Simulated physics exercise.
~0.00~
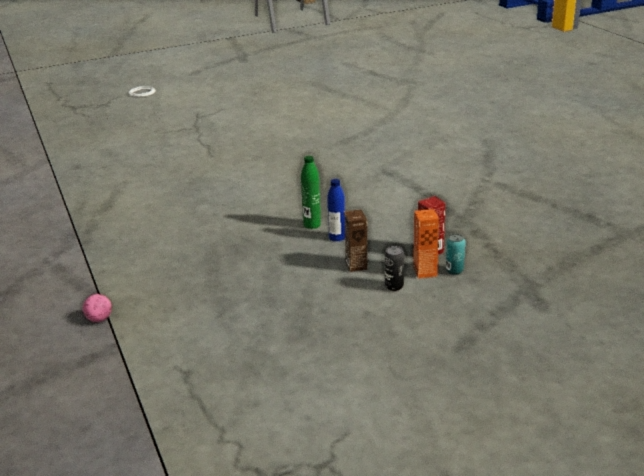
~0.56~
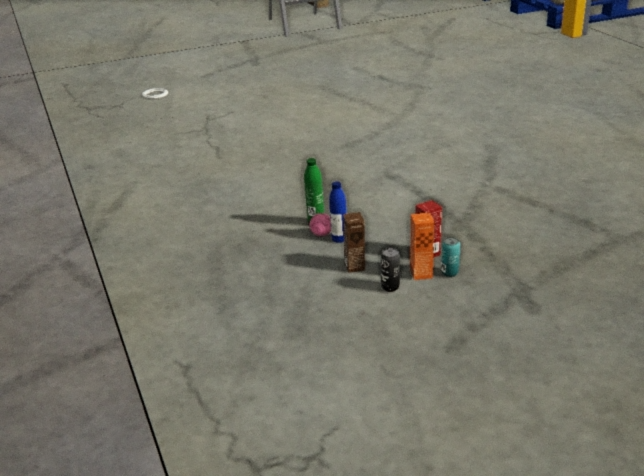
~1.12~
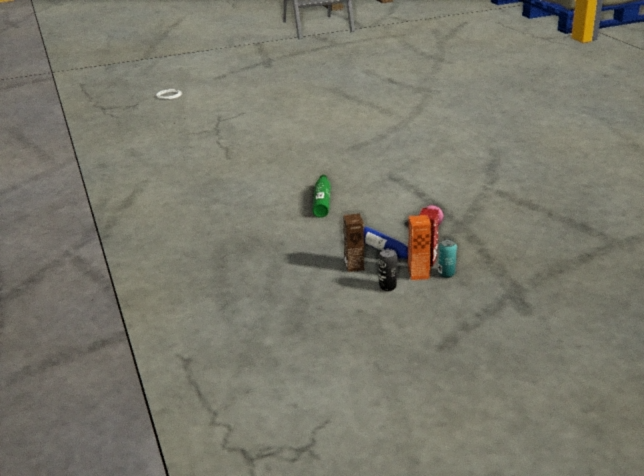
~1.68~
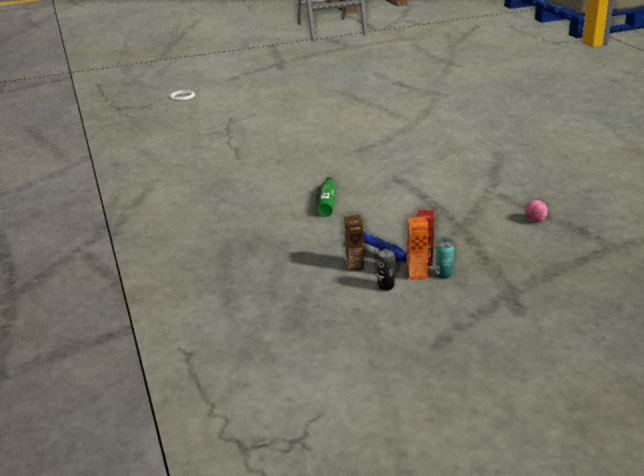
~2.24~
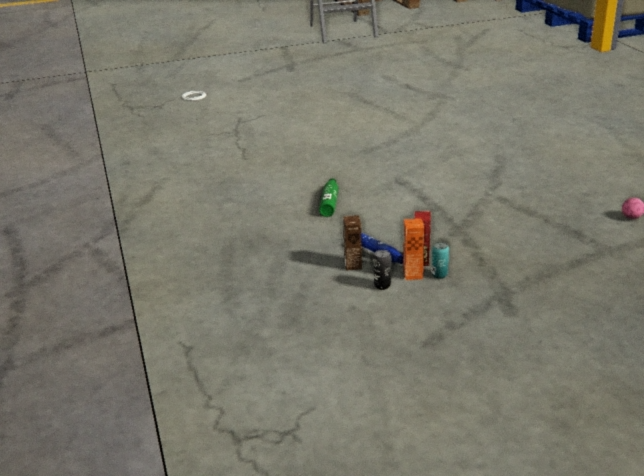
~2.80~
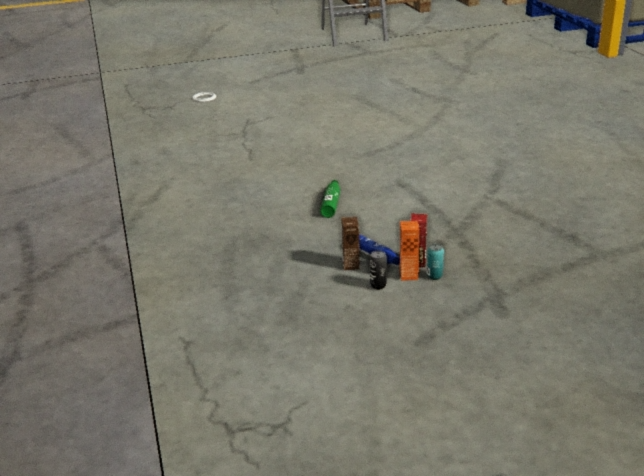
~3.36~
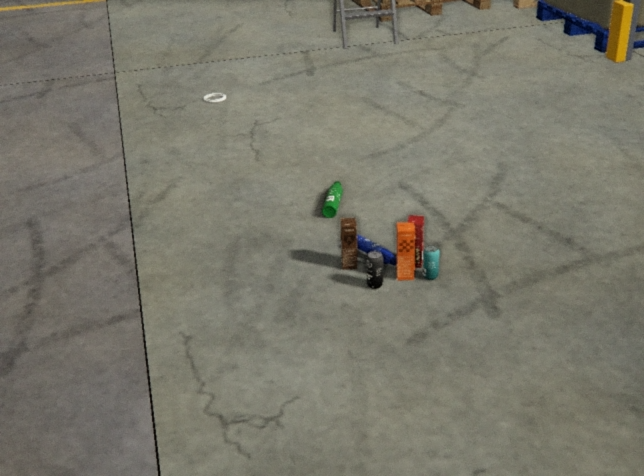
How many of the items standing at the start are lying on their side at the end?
Two of them are lying on their side at the end, the green bottle and the blue bottle.
